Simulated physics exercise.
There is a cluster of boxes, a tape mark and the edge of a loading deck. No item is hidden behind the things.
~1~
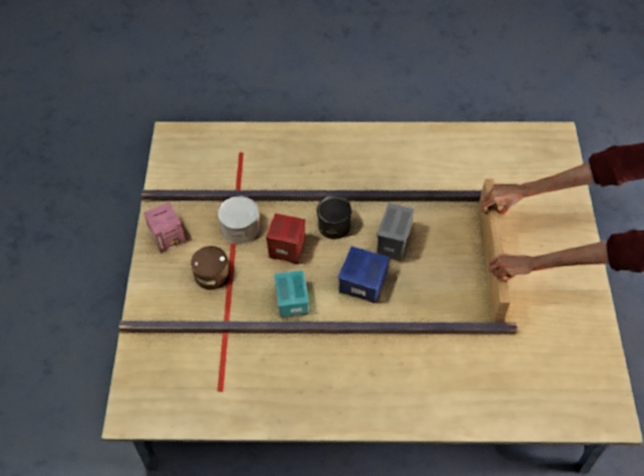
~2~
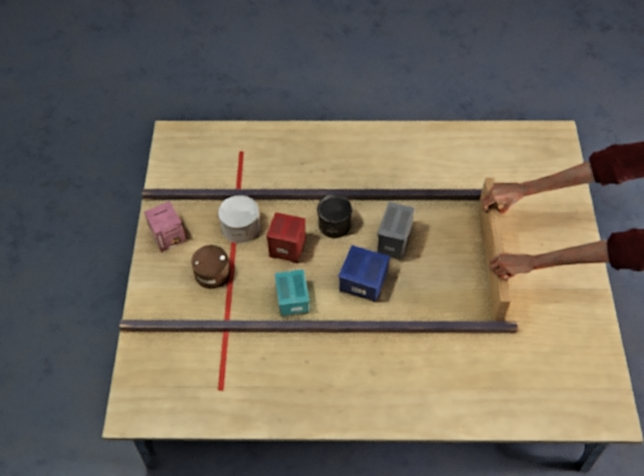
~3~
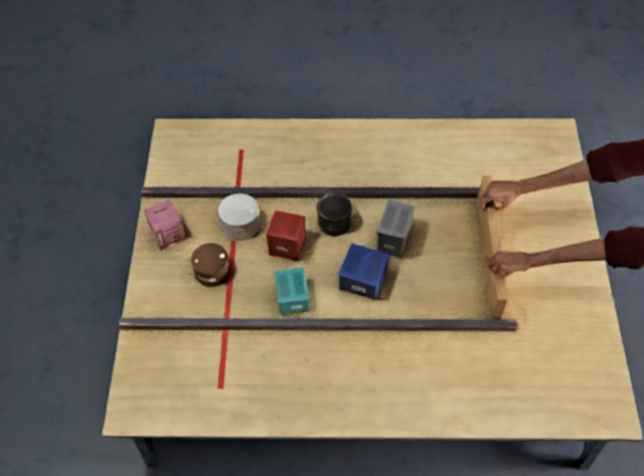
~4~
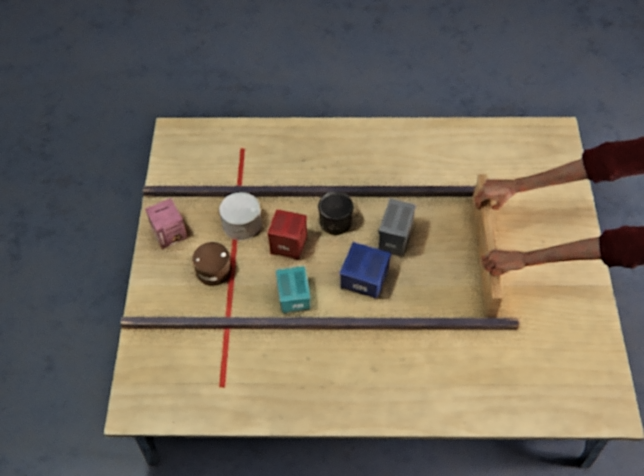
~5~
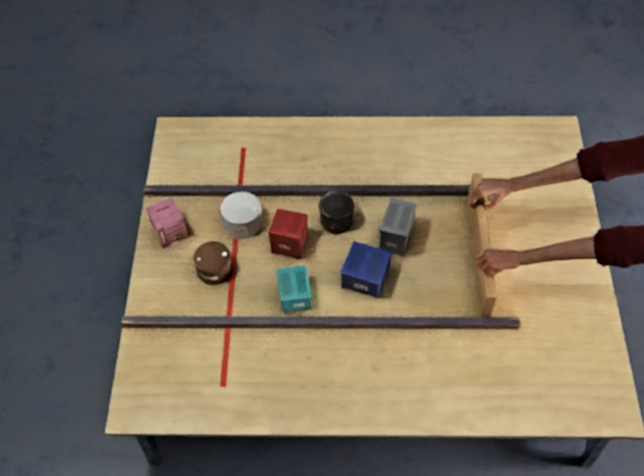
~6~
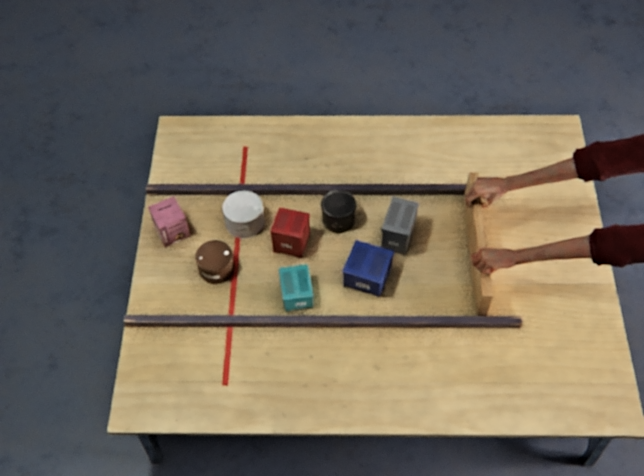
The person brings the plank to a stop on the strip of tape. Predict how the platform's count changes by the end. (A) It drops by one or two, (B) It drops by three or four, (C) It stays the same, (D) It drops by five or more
It stays the same.
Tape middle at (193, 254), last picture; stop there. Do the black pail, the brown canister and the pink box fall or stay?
Looking at each in turn, the black pail is still there, the brown canister is gone, and the pink box is gone.
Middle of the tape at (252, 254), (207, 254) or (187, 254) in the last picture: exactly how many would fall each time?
Counts per try, in order: 0 / 2 / 3.
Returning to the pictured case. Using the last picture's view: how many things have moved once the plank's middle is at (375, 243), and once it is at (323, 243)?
Tally at point one: 3; at point two: 5.
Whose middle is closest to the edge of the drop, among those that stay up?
The foremost one is the pink box.
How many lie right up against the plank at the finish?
The count in contact is 3.
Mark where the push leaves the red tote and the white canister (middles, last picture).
Look around (192, 242) for the first and around (189, 216) for the second.
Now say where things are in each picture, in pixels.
In the first picture, pink box (165, 227); brown canister (211, 268); white canister (239, 220); plank (494, 249); tape (232, 260).
In the second picture, brown canister (211, 267); black pail (335, 217).
In the third picture, white canister (240, 218); grey tote (395, 230).
In the fourth picture, pink box (166, 224); blue tote (365, 271).
In the fifth picture, brown canister (213, 263); turquoise tote (294, 289).
In the sixth picture, pink box (169, 222); brown canister (215, 262); white canister (244, 215); plank (478, 243); tape (236, 254).
A little later, none off yet; pink box at rest near (169, 222); brown canister at rest near (215, 262); white canister at rest near (244, 215).
Next, none off yet; pink box at rest near (169, 222); brown canister at rest near (215, 262); white canister moving near (243, 215).
When it is over, the number that fall off is zero.
